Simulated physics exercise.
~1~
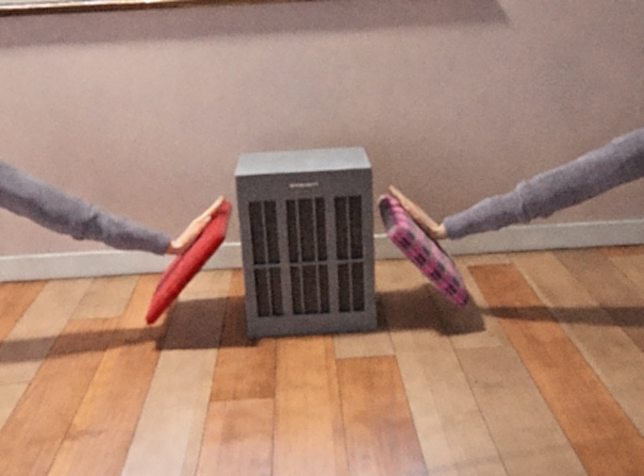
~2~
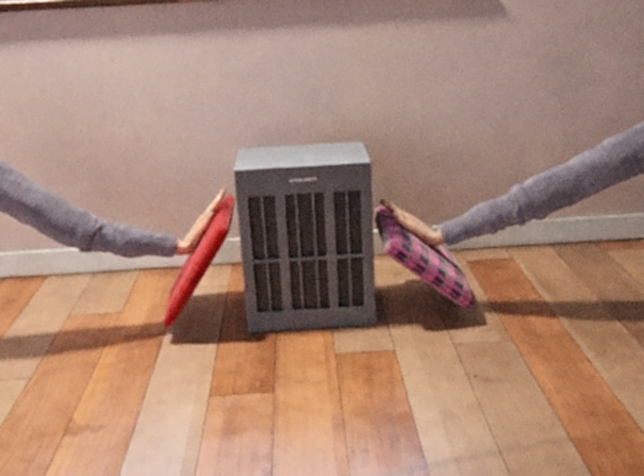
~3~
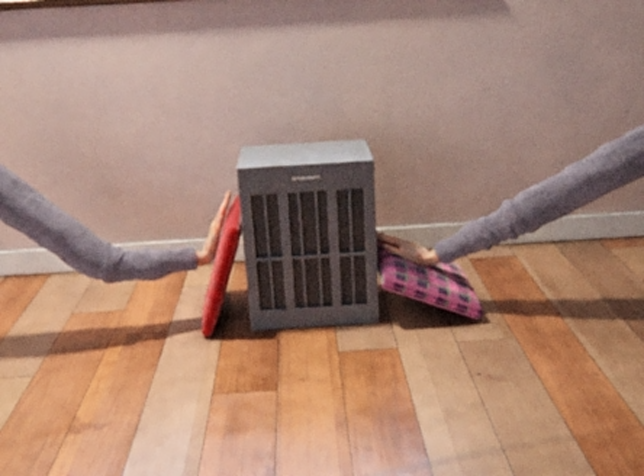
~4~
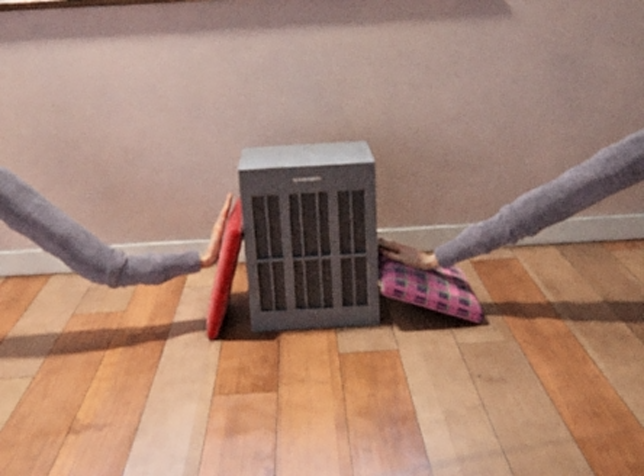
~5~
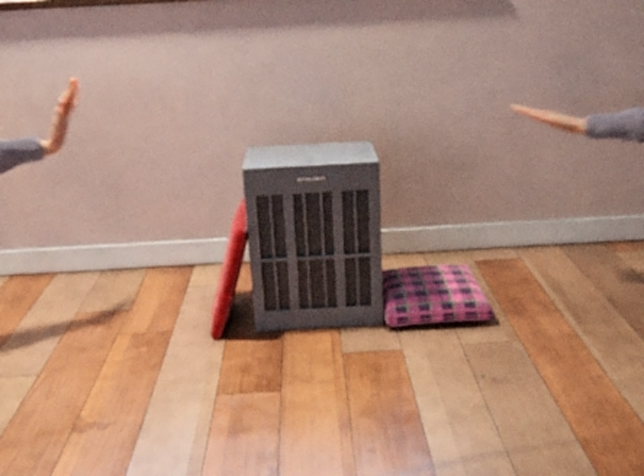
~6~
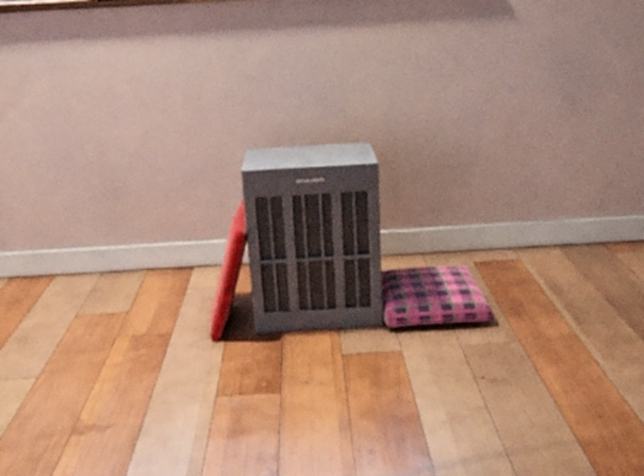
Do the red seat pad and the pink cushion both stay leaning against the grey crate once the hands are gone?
No, only the red seat pad stays leaning against the crate. The pink cushion slides down and ends up flat on the floor.
